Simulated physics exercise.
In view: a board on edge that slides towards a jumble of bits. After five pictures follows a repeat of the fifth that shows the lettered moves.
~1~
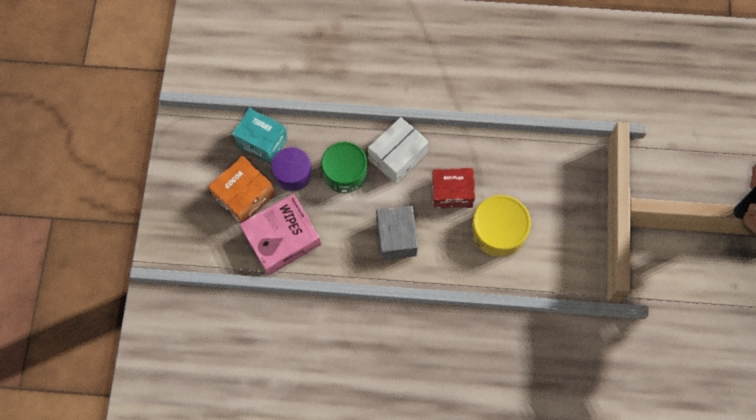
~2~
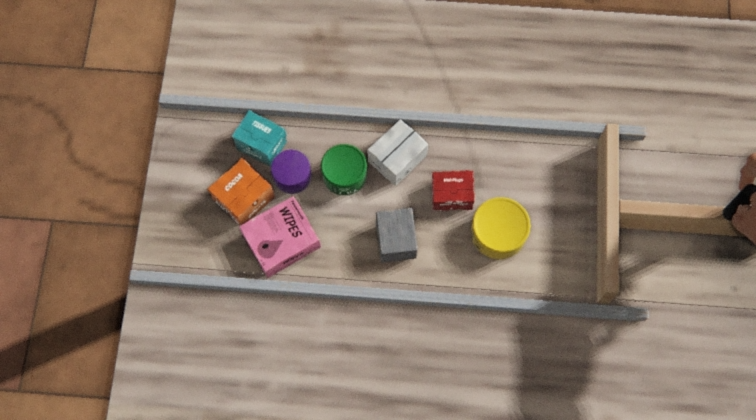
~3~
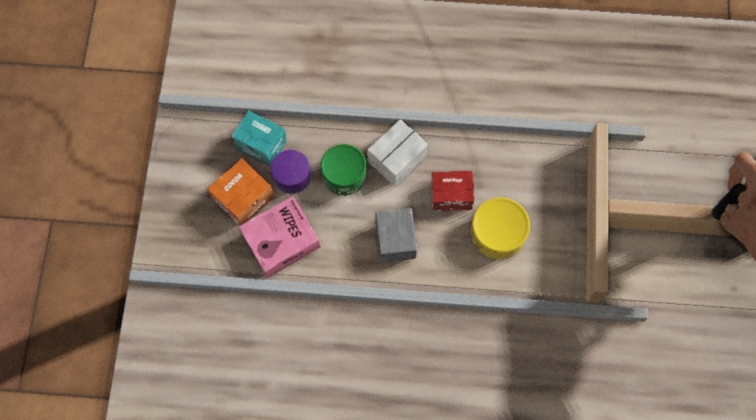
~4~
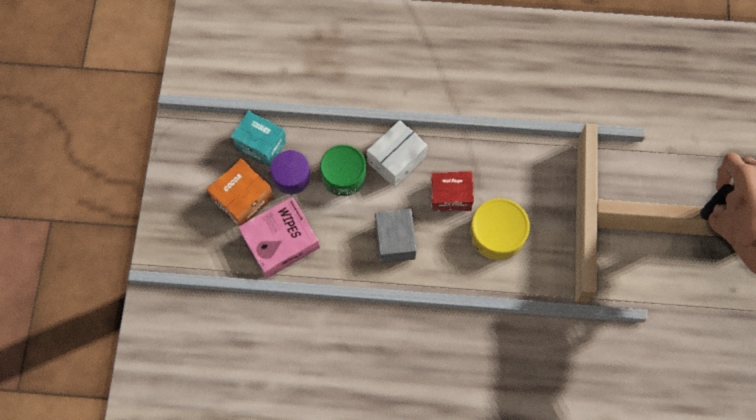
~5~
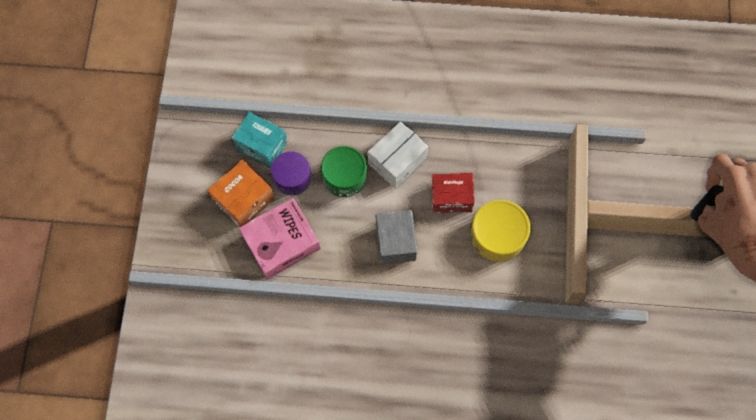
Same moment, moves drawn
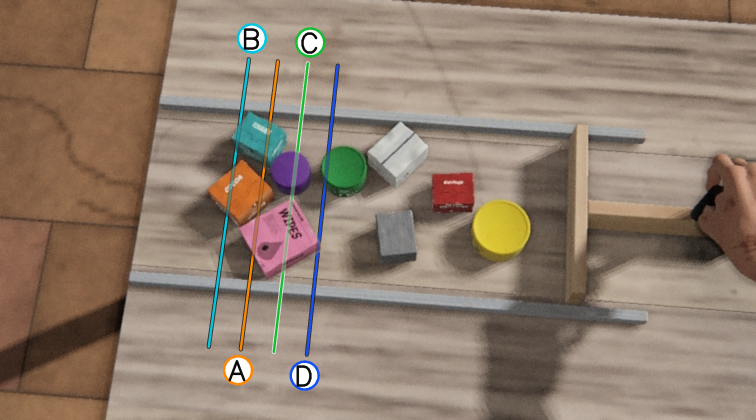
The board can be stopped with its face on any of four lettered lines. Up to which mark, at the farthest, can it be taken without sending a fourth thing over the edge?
It should halt at B.
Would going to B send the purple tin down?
By then, yes.
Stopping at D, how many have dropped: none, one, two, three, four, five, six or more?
By then, none.
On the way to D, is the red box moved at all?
Yes.
On the copy, A at (260, 198); B at (230, 196); C at (292, 200); D at (323, 203).
On B. First, board (453, 197); grey block (369, 239); yellow jar (415, 231).
Then, board (328, 187); orange packet (180, 194); pink box (193, 240).
Finally, board (229, 180); orange packet over the edge; pink box over the edge; three fallen.
By contrast, A is within the limit but short; C is within the limit but short; D is within the limit but short.
